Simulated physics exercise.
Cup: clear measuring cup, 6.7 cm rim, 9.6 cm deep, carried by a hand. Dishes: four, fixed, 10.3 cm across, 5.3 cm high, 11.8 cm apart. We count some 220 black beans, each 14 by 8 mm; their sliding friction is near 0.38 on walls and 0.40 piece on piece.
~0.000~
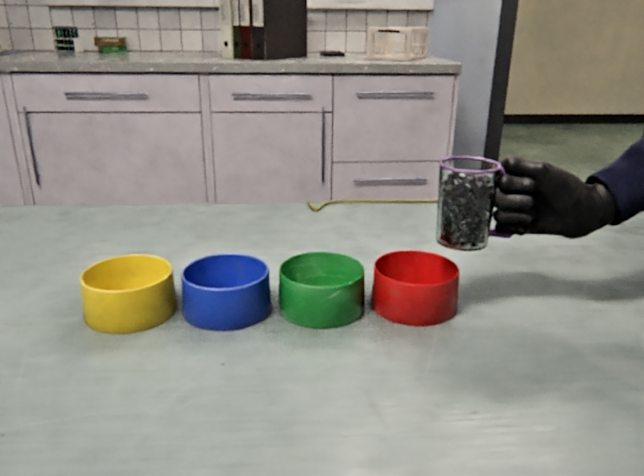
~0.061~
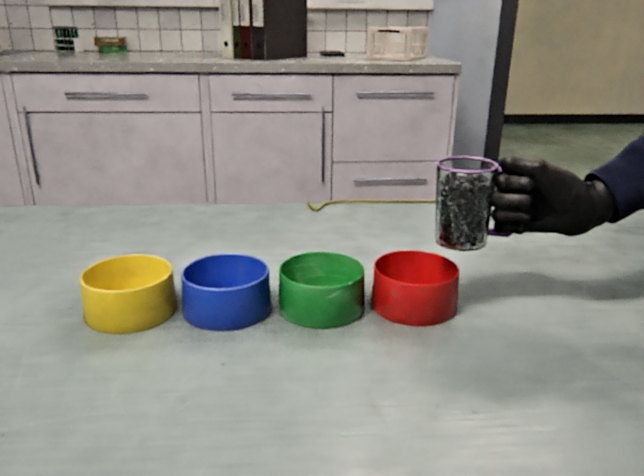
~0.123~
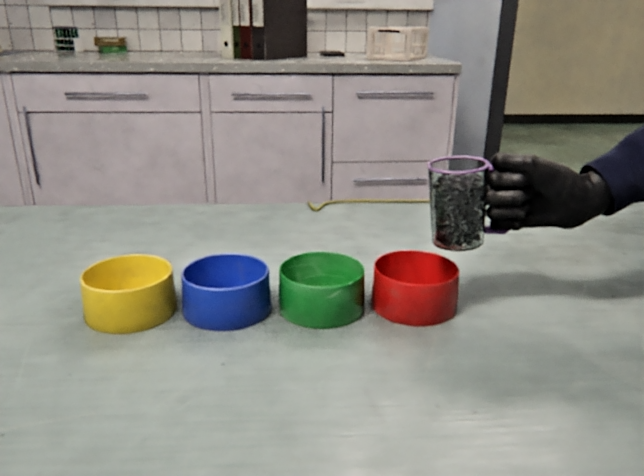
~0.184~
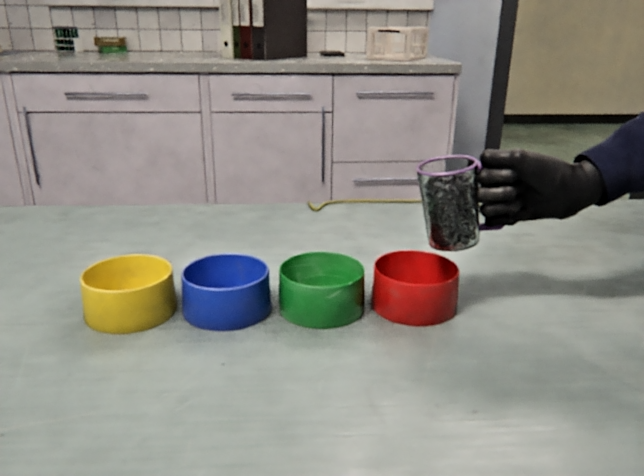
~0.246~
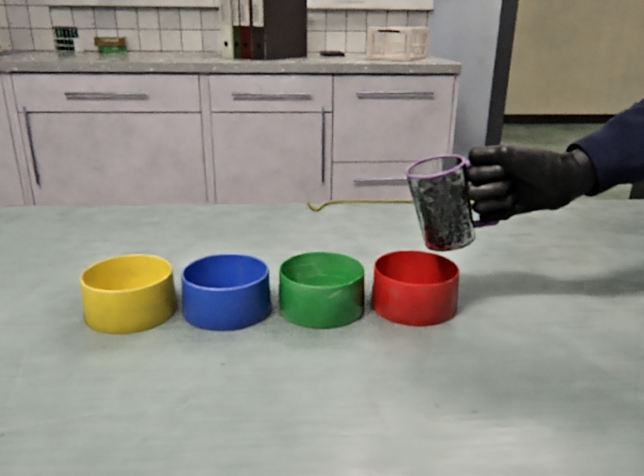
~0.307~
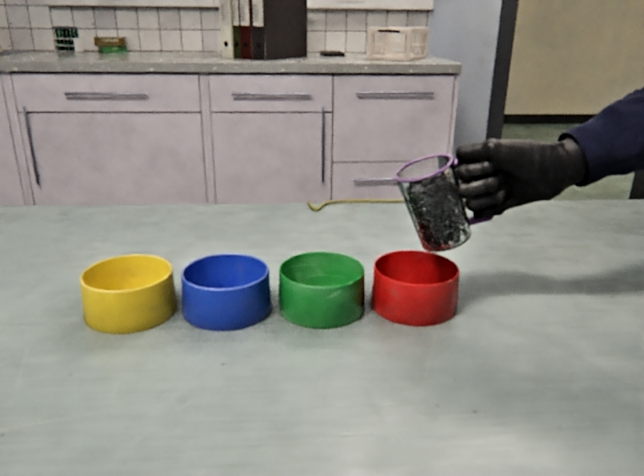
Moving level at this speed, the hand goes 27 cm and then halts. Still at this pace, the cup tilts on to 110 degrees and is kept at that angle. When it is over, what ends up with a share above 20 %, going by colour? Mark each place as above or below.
Marks: Red dish below, blue dish above, green dish below, yellow dish below, counter below.
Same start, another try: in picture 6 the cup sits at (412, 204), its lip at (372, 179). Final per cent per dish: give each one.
Red 0, blue 70, green 0, yellow 10.
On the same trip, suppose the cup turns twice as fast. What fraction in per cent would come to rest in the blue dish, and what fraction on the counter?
Result: Blue dish 30, counter 10.
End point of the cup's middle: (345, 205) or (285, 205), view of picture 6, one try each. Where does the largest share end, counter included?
The biggest share goes to green first, then to blue.
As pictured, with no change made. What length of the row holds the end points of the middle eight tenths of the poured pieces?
Length: About 6 cm.
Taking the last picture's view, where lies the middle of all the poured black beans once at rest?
Centre at rest, approx.: (214, 297) px.
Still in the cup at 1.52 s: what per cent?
It works out to about 60 per cent of the load.
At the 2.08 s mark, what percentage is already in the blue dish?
Close to 80 percent of the load.
After 1.04 s, tilt 85 degrees; cup holds 100 %.
After 1.52 s, tilt 110 degrees; cup holds 60 %, blue 35 %.
Then, at 2.08 s, tilt 110 degrees; cup holds 5 %, blue 80 %.
In the end, at 3.0 s, red 0 %, blue 85 %, green 0 %, yellow 0 %, counter 15 %.
